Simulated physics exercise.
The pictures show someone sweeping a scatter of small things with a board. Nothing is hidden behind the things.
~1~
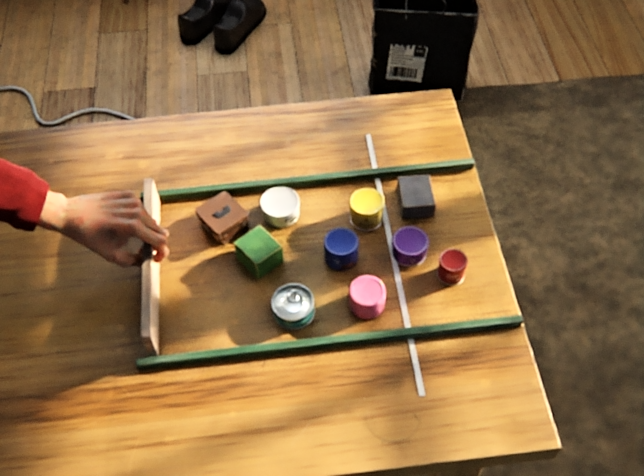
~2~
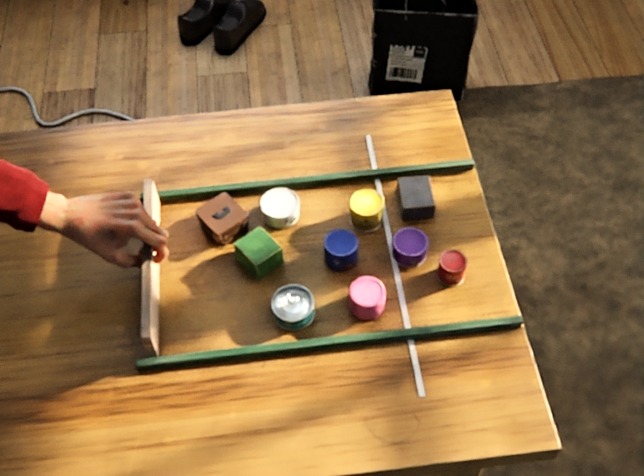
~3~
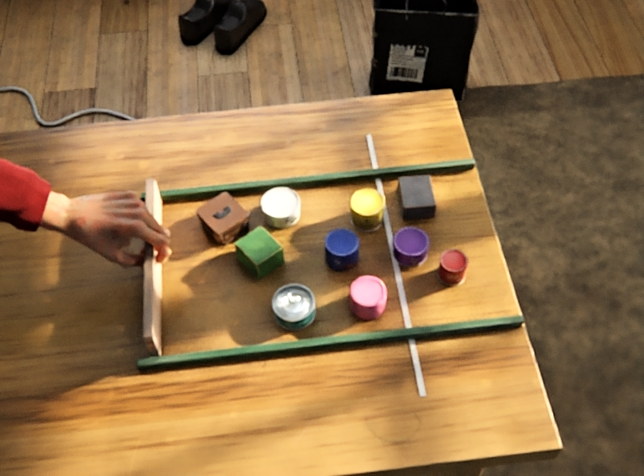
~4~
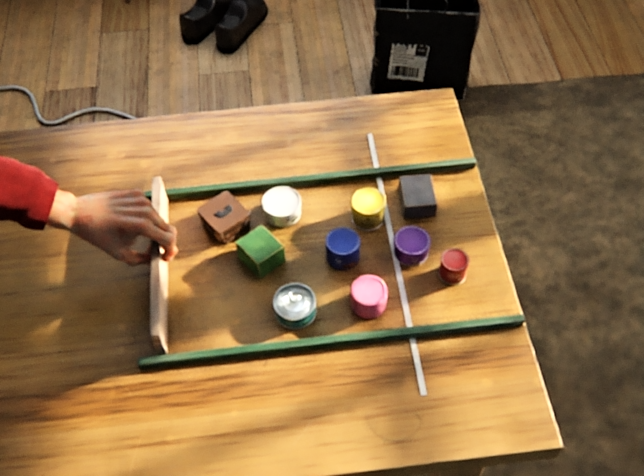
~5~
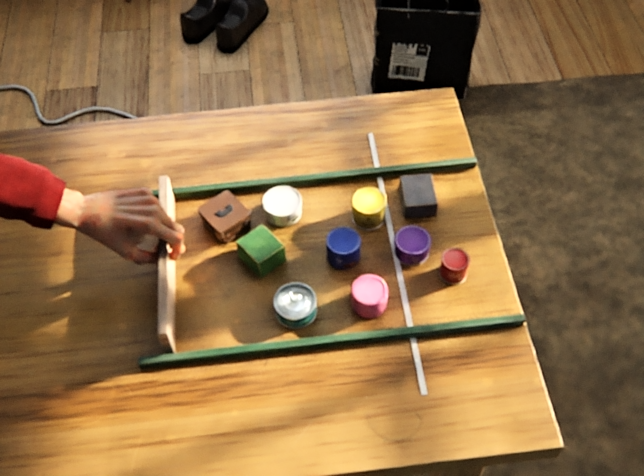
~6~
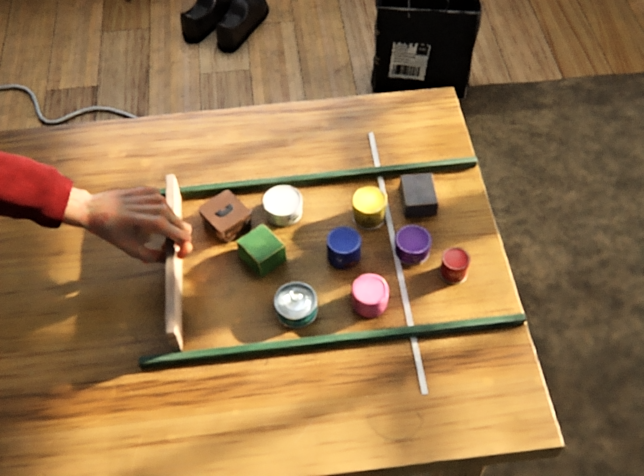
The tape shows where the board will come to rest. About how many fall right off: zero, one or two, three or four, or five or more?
Outcome: The number that fall off is zero.
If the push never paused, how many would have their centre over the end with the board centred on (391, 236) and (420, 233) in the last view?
The counts: 0 and 2.
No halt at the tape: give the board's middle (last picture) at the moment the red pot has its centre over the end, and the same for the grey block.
For the red pot at (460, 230), for the grey block at (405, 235).
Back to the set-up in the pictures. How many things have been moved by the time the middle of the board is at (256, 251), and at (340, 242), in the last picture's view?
3 and 9.
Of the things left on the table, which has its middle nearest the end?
The grey block.
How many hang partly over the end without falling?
It comes to 1.
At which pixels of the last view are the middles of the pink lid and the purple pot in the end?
The pink lid stops around (465, 291); the purple pot around (480, 242).
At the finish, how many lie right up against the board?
3 of them.
Soon after, none off yet; red pot at rest near (455, 266); grey block at rest near (419, 195); purple pot at rest near (413, 245).
Then, none off yet; red pot at rest near (459, 268); grey block moved about its own width near (449, 191); purple pot moved about its own width near (452, 244).
At rest, the number that fall off is zero.
